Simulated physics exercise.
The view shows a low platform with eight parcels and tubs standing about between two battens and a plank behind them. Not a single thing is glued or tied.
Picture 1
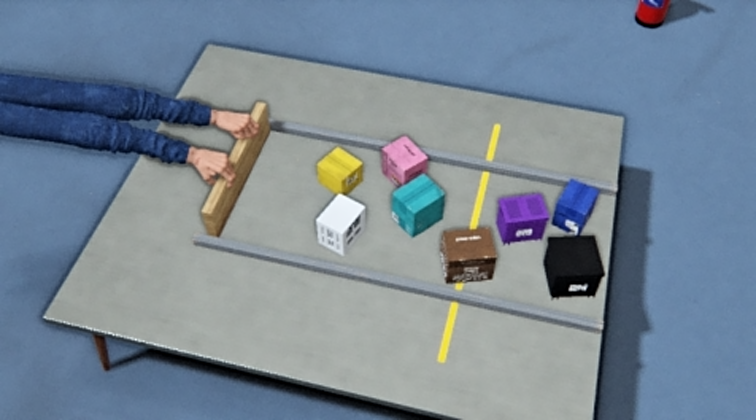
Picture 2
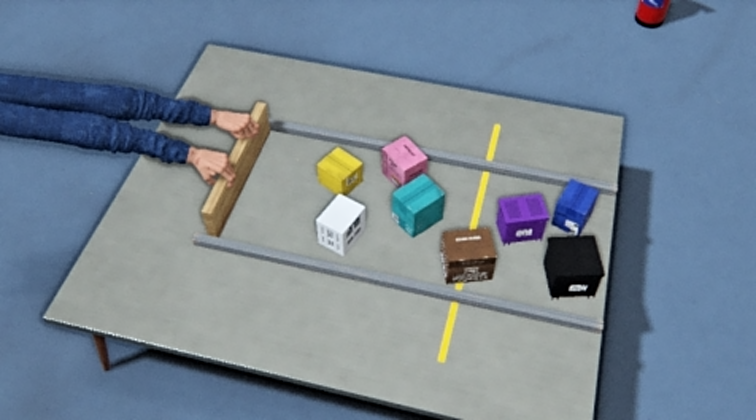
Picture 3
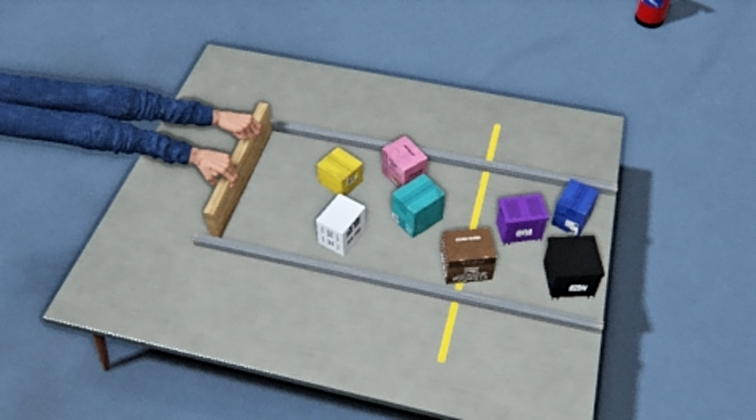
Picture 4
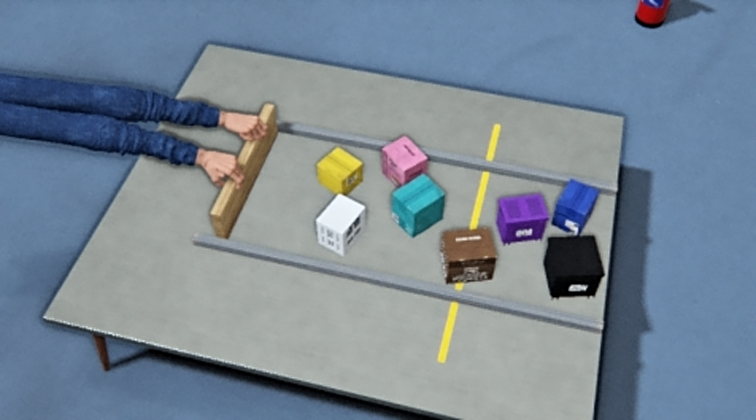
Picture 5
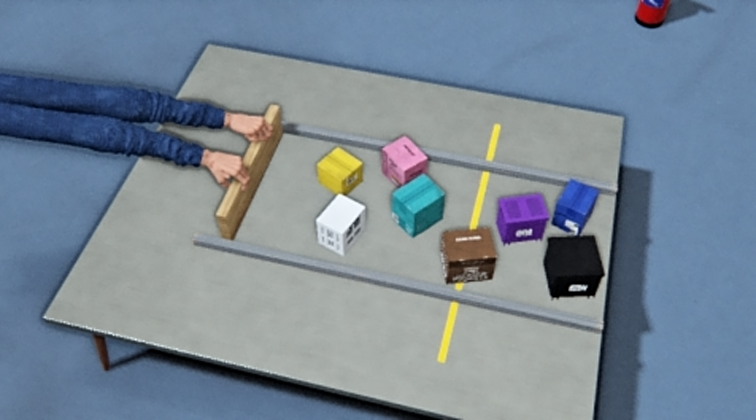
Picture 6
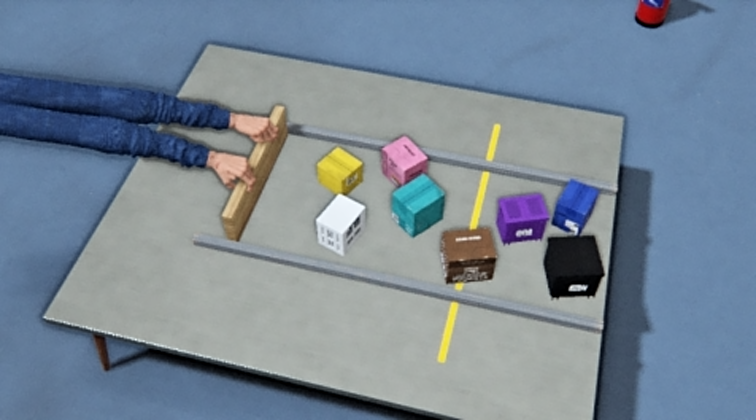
Hands in denim sleeves holding a wooden plank, then edging it slightly right toward eight still, colourful boxes between two rails.
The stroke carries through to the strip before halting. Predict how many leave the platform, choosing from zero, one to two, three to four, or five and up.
The count is zero.
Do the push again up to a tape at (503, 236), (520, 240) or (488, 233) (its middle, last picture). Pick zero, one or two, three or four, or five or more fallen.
The falls would be none; just one or two; none.
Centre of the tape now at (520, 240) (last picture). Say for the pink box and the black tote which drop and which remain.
Lab note: Pink box is safe; black tote ends up below.
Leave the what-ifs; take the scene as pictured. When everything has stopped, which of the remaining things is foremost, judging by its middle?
Nearest at the end: The blue box.
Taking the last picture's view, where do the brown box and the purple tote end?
In the last view, the middles sit near (519, 273) and near (557, 220).
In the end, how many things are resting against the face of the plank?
It ends up touching 3.
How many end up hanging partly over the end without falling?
The number is 0.
Early on, none off yet; black tote at rest near (572, 268); blue box at rest near (575, 208); purple tote at rest near (521, 220).
Finally, the number that fall off is zero.
